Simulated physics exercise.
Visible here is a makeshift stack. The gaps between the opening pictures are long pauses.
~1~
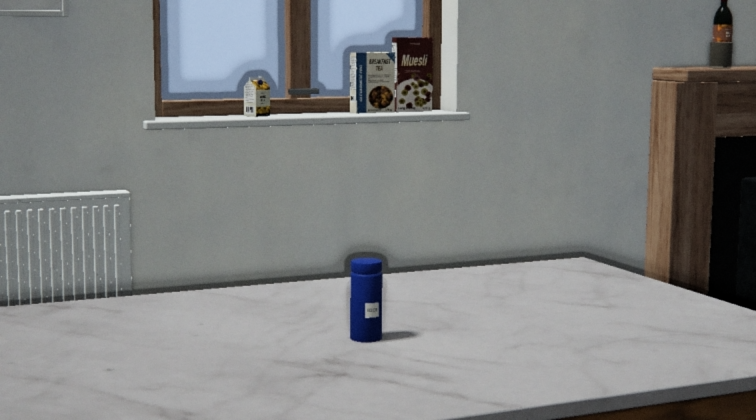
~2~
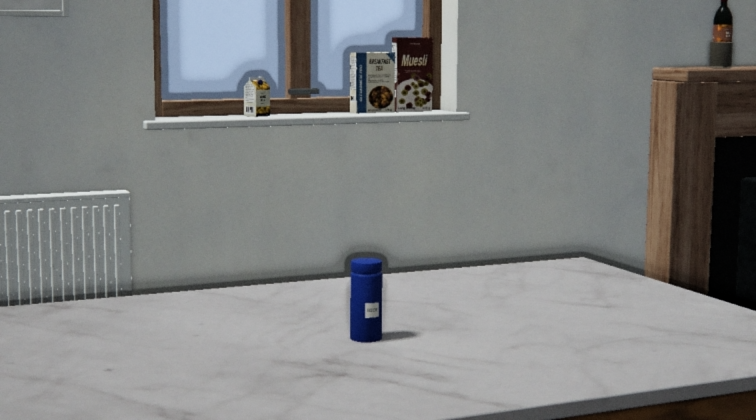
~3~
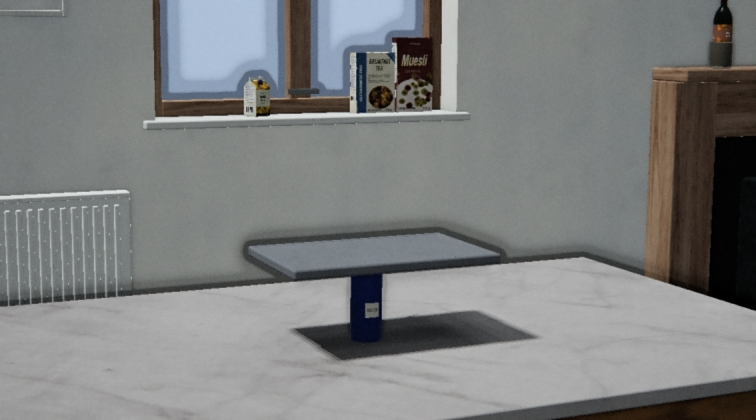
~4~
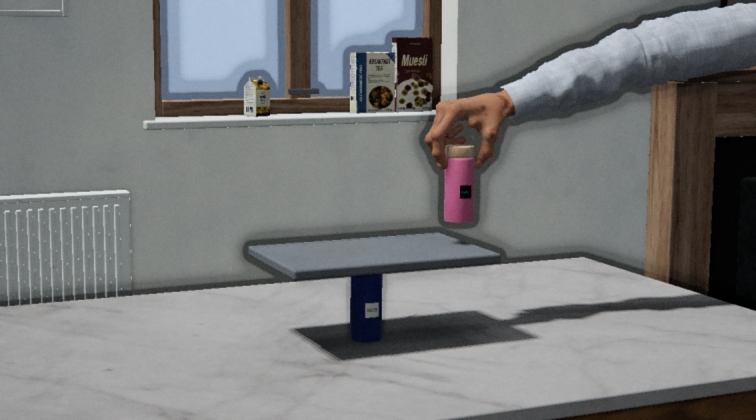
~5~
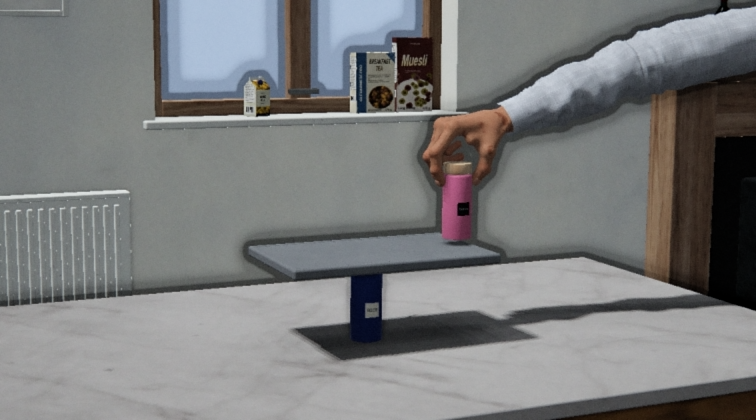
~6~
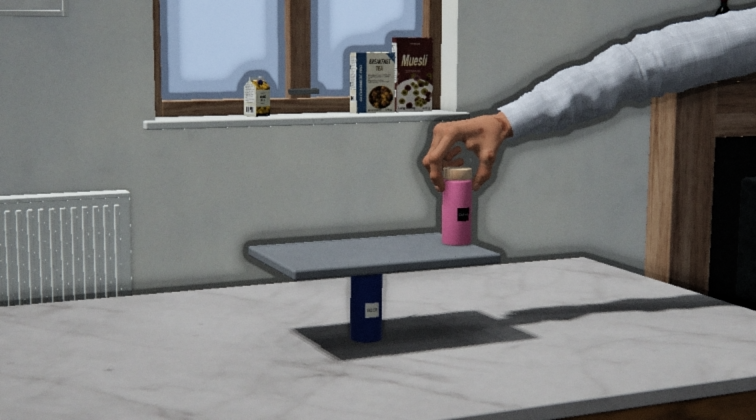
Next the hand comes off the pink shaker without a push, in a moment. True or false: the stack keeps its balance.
False.
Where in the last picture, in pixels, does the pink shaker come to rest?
I'd say around (515, 310) in the last view.
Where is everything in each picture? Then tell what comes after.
The last thing is not in view yet, in the first picture.
The last thing is not in view yet, in the second picture.
The last thing is not in view yet; grey lid (373, 255), in the third picture.
Coming down; pink shaker (459, 183); grey lid (373, 255), in the fourth picture.
Coming down; pink shaker (457, 200); grey lid (373, 255), in the fifth picture.
Set down, still held; pink shaker (457, 206); grey lid (373, 255), in the sixth picture.
Then, 0.40 s on from there, pink shaker now fallen; grey lid turned 18° from how it was put.
Then, 0.60 s on from there, grey lid turned 47° from how it was put.
Then, 0.70 s on from there, grey lid turned 44° from how it was put.
Then, 0.90 s on from there, grey lid turned 38° from how it was put.
In the end, fallen, pink shaker; toppled in the stack, grey lid; blue shaker unmoved. At the end, from the last picture's camera, pink shaker near (514, 310). The stack loses its balance.
